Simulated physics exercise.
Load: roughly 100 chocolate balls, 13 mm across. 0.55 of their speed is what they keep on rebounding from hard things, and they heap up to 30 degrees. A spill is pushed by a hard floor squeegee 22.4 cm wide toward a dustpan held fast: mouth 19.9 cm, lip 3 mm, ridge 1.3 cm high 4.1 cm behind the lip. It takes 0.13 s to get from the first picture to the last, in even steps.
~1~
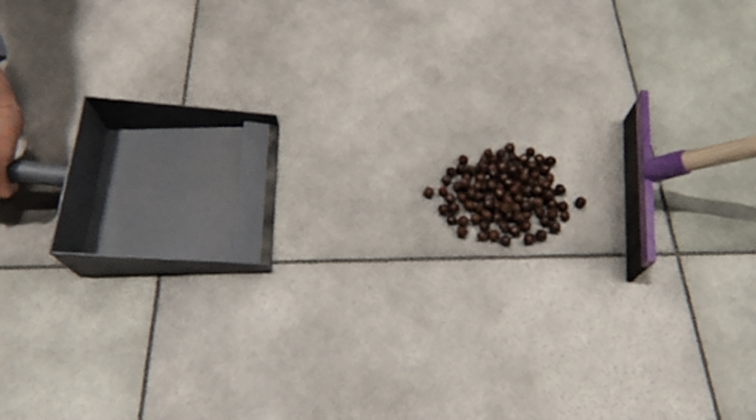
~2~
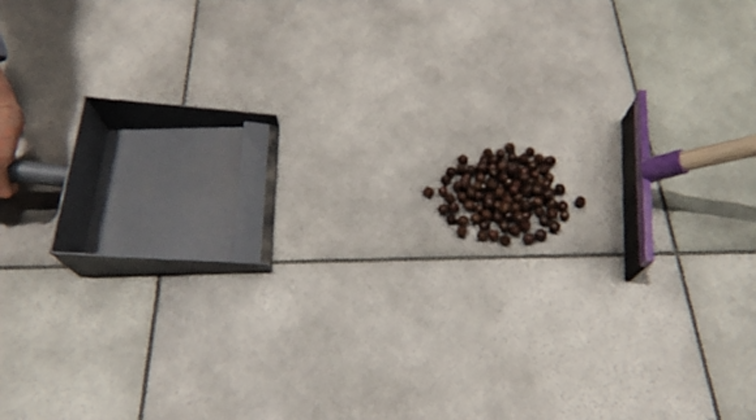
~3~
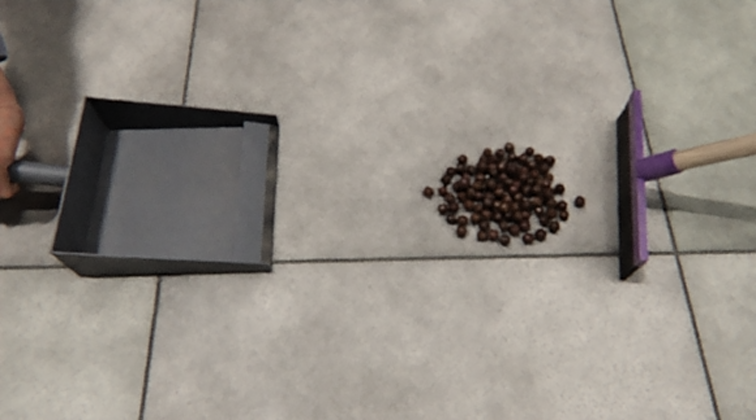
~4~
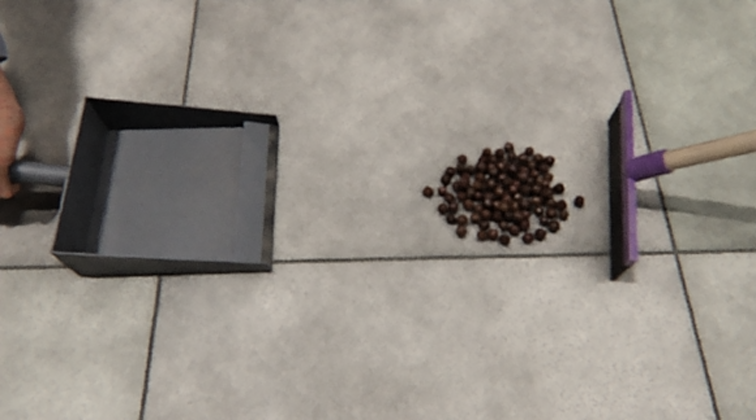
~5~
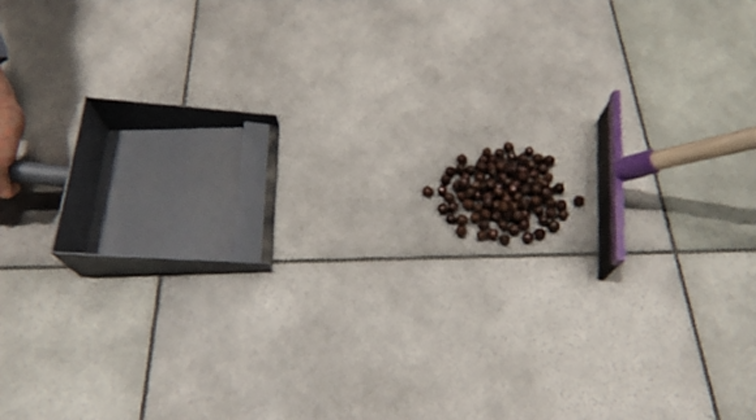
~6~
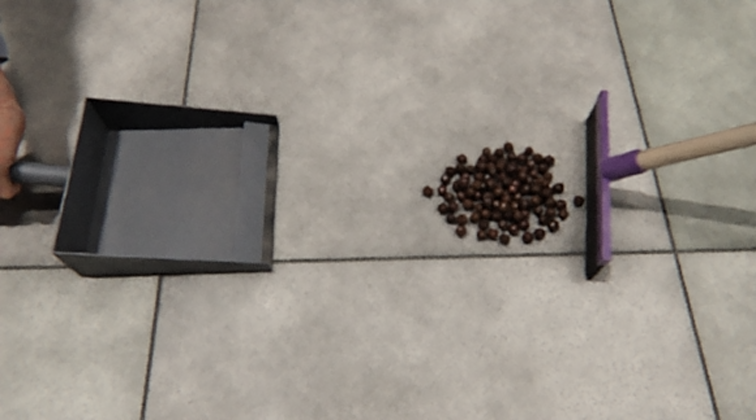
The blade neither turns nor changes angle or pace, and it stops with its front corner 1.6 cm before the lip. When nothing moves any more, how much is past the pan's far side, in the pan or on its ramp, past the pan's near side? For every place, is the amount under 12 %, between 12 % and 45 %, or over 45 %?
In the end past the pan's far side: An intermediate share; in the pan or on its ramp: An intermediate share; past the pan's near side: A minor share.
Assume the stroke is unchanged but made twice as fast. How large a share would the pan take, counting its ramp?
Share: Close to 30 %.
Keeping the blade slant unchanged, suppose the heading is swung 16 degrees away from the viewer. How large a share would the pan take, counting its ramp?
Estimate: 25 % in pan or on ramp.
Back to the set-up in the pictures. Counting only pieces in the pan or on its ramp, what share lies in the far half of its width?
Some 40 per cent.
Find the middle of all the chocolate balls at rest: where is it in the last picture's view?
When it all comes to rest, the middle is near (281, 175).
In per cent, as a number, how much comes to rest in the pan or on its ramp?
About 25 per cent.
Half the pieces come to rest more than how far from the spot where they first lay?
I'd put it near 30 cm.
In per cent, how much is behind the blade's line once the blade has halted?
Estimate: About 10 %.
Then, 0.30 s after the last picture, middle of the blade 21 cm from the lip; 0 % over the lip, far side 5 %, near side 5 %.
Then, 0.50 s after the last picture, middle of the blade 10 cm from the lip; 0 % over the lip, far side 15 %, near side 10 %.
Then, 0.82 s after the last picture, middle of the blade 4 cm from the lip; 25 % over the lip, far side 25 %, near side 10 %.
In the end, far side 25 %, pan 25 %, near side 10 %, in front of the lip or behind the blade 45 %.
